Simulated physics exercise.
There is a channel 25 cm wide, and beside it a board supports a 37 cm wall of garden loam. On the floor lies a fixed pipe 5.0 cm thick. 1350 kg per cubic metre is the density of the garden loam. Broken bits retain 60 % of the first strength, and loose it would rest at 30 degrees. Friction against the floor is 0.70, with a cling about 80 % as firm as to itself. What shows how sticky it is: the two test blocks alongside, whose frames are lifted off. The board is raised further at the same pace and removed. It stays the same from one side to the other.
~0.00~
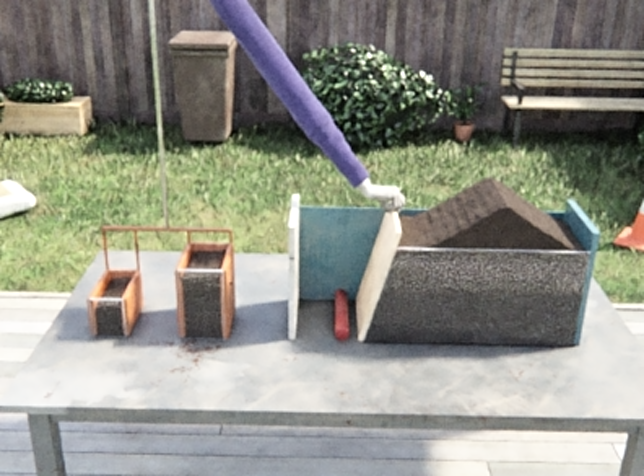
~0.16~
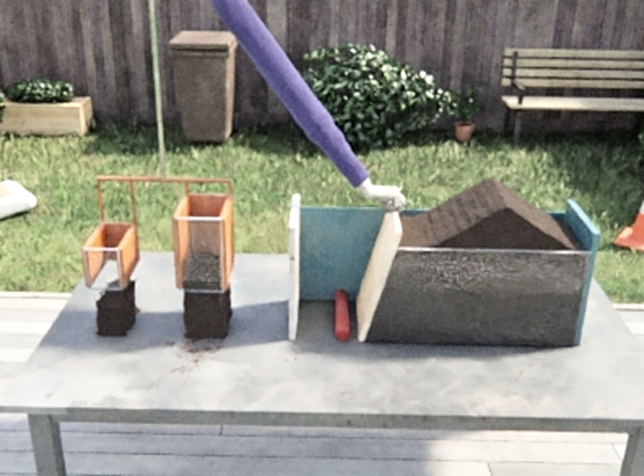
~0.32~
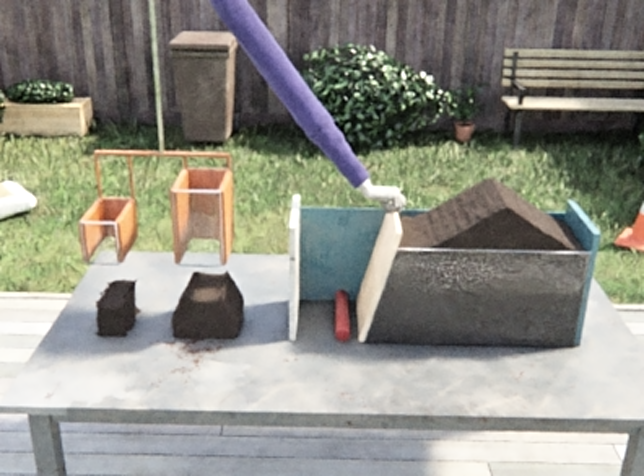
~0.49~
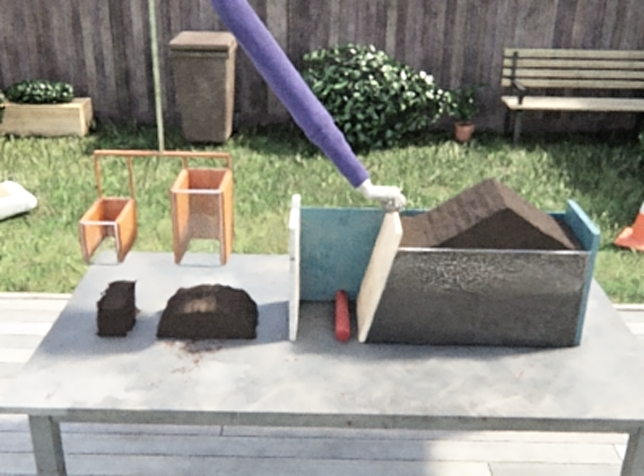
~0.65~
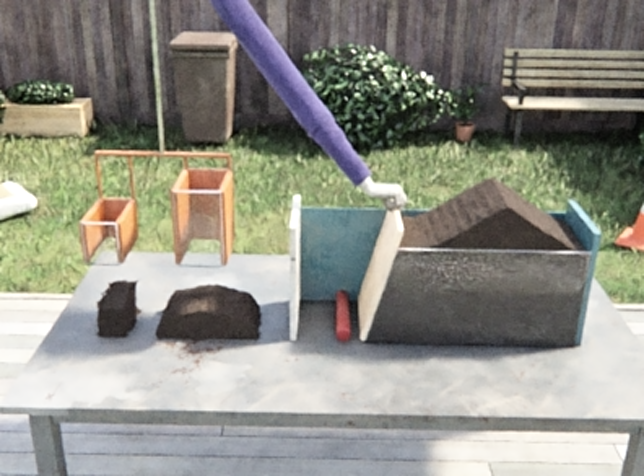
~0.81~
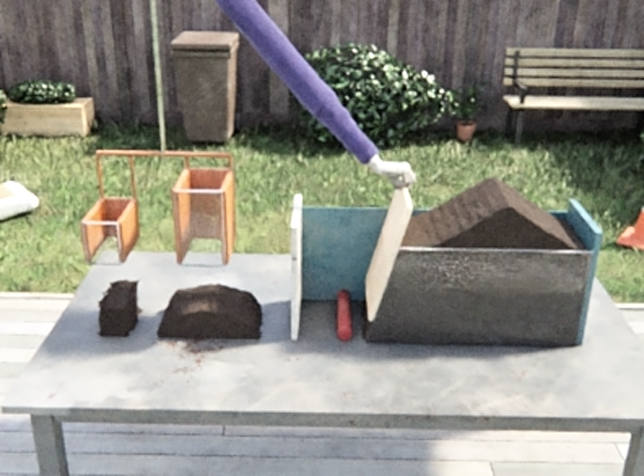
In a backyard, orange boxes lift off two soil blocks, the taller slumps, and a purple arm raises a board.
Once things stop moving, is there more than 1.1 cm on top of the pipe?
Yes.
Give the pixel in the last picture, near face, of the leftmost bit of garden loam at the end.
You'll find it somewhere near (306, 331) on the near face.
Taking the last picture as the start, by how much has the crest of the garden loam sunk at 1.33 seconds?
2.0 cm.
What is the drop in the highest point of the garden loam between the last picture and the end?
About 8.0 cm.
By 1.05 s, the face still stands and nothing lies on the pipe.
By 1.33 s, the face still stands and nothing lies on the pipe.
By 1.61 s, the fallen stuff reaches 39 % of the way across and 9.4 cm lies on the pipe.
By 1.88 s, the fallen stuff reaches 76 % of the way across and 9.0 cm lies on the pipe.
By 2.53 s, at the end, the fallen stuff reaches 87 % of the way across and 9.4 cm lies on the pipe.
